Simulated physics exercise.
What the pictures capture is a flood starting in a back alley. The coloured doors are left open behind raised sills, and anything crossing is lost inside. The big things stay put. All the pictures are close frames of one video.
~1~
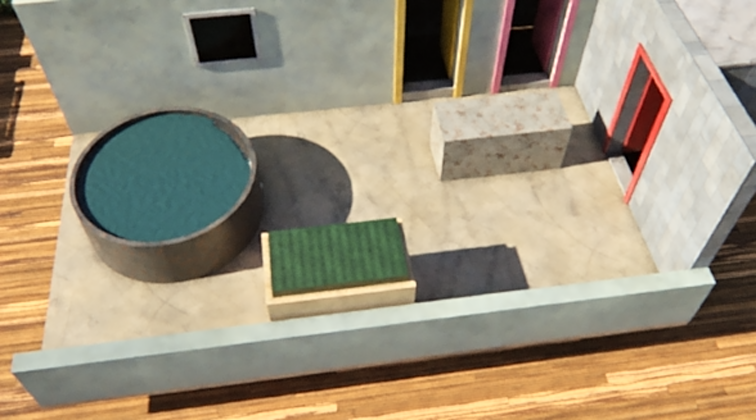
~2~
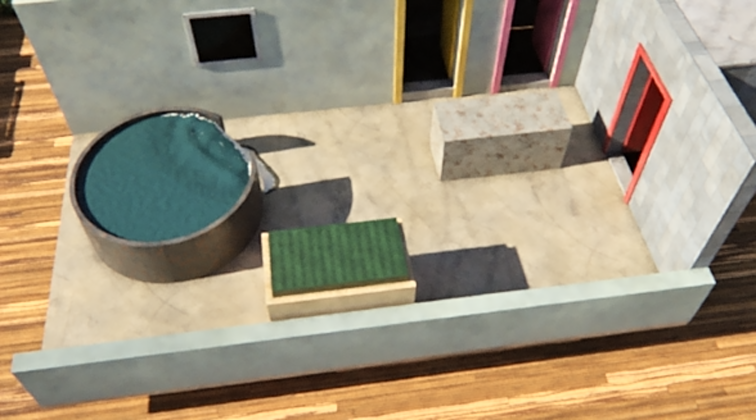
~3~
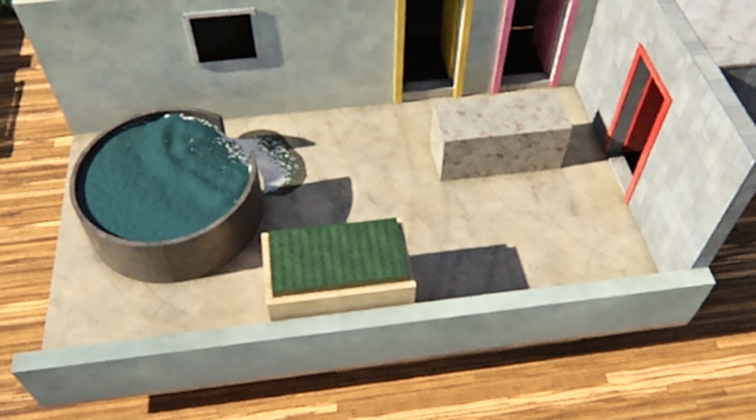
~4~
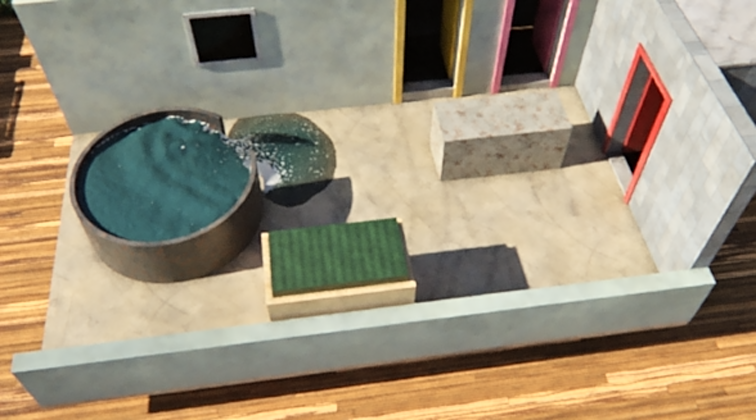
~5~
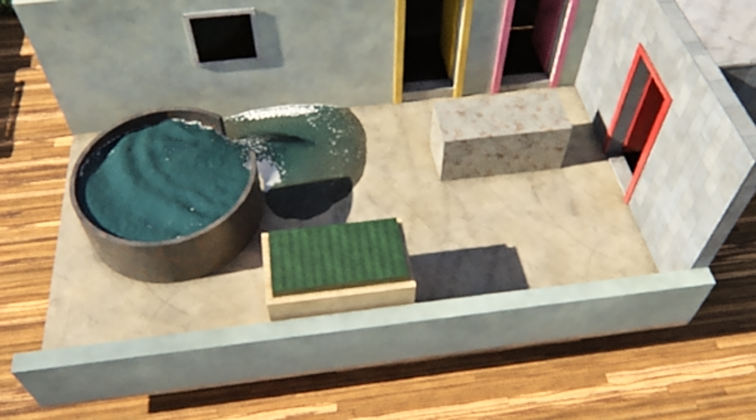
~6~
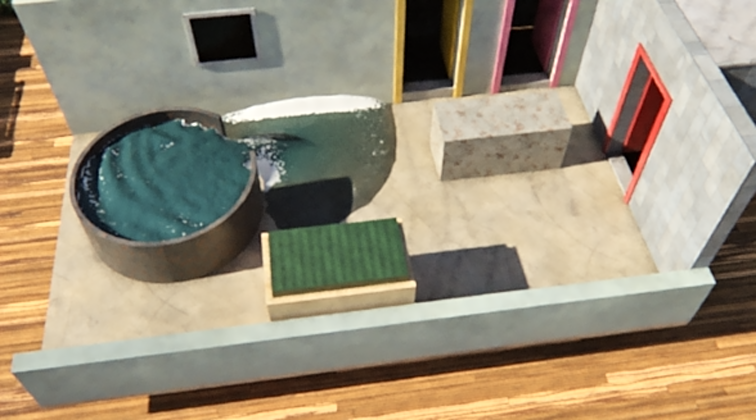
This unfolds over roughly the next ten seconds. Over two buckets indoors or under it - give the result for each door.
The yellow door comes in under. The pink door comes in over. The red door comes in over.
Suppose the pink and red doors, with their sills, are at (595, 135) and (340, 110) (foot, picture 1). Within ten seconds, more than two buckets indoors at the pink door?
The pink door exceeds it.
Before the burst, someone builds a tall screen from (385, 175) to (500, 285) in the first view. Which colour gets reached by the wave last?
My pick is the door marked red.
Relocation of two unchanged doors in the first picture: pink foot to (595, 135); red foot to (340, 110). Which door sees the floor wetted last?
Dead last is the pink-painted one.
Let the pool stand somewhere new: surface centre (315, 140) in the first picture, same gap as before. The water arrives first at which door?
I'd go with the door marked yellow.
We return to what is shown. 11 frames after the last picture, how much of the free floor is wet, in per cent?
I'd put it at roughly 45 per cent.
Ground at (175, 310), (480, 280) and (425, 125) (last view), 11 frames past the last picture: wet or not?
Lab note, in the order given: Unwetted, unwetted, wet through.
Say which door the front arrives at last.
The one in red.
A moment on, water covers 30 % of the floor; the yellow door wet at the sill, nothing in, the pink door wet at the sill, nothing in, the red door not reached.
Next, water covers 45 % of the floor; the yellow door wet at the sill, nothing in, the pink door wet at the sill, nothing in, the red door wet at the sill, nothing in.
Then, water covers 65 % of the floor; the yellow door wet at the sill, nothing in, the pink door over two buckets in, the red door under two buckets in.
Later, water covers 75 % of the floor; the yellow door wet at the sill, nothing in, the pink door far over two buckets in, the red door over two buckets in.
In the end, water covers 90 % of the floor; the yellow door wet at the sill, nothing in, the pink door far over two buckets in, the red door far over two buckets in.
